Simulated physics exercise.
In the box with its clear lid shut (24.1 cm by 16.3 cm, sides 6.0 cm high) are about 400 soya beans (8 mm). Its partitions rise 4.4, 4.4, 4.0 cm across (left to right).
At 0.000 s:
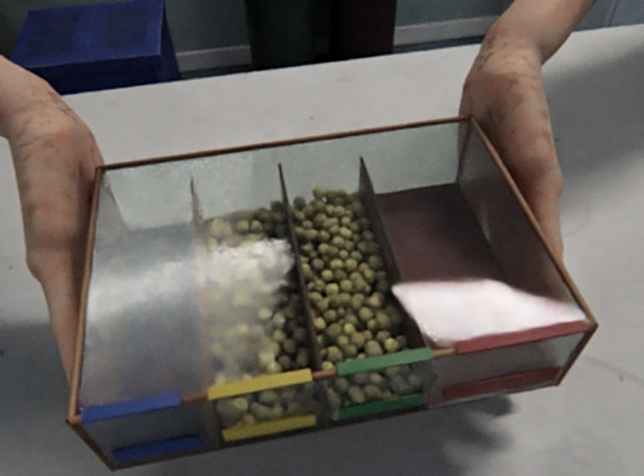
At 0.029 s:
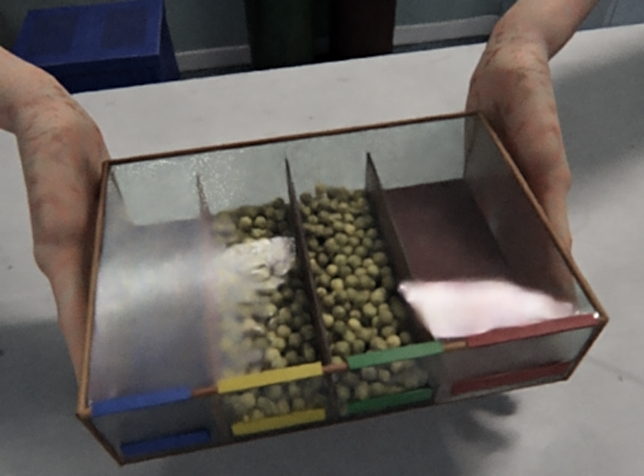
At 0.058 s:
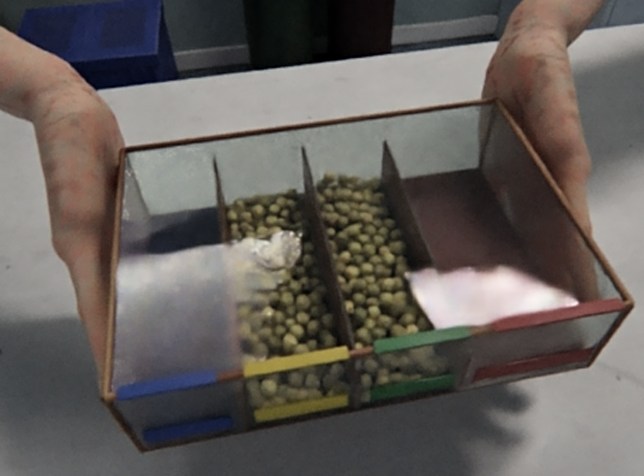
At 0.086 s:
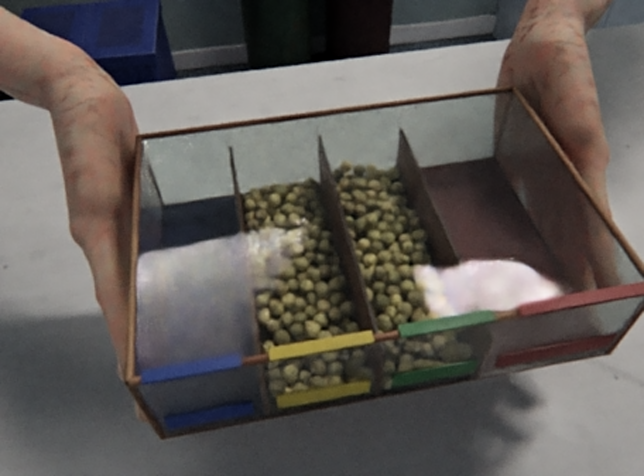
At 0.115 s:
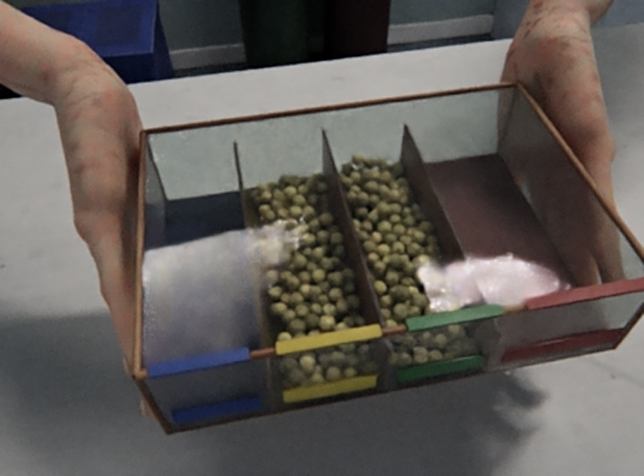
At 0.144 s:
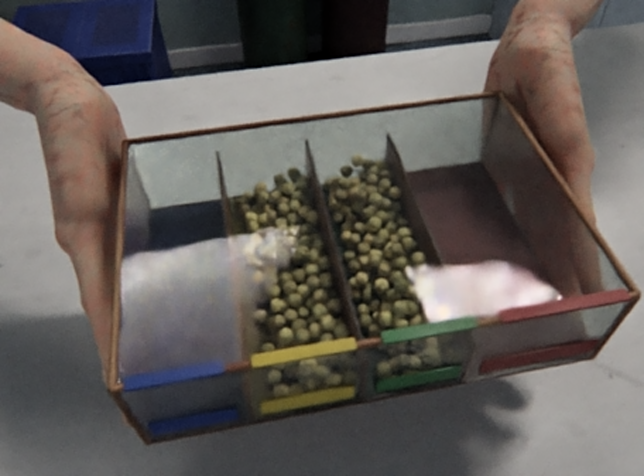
A clear-lidded box of soya beans, held level by two hands, slid a little to the right and away, then started back left, its beans staying in the yellow and green sections.
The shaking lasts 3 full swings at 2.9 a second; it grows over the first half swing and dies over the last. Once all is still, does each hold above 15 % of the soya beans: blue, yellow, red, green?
In the blue compartment: Below; in the yellow compartment: Above; in the red compartment: Below; in the green compartment: Above.
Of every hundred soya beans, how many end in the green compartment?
Some 50 per cent.
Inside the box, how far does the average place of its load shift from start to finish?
About 1.5 cm.
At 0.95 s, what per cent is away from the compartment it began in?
Roughly 10 per cent.
Then, at 0.45 s, tilt 0 degrees; yellow 45 %, green 55 %; middle of all pieces near (401, 228).
After 0.71 s, tilt 0 degrees; yellow 45 %, red 5 %, green 50 %; middle of all pieces near (324, 266).
After 0.95 s, tilt 0 degrees; yellow 45 %, red 5 %, green 50 %; middle of all pieces near (243, 312).
Then, at 1.18 s, tilt 0 degrees; yellow 45 %, red 5 %, green 50 %; middle of all pieces near (319, 283).
At rest (1.6 s), blue 0 %, yellow 45 %, red 5 %, green 50 %.
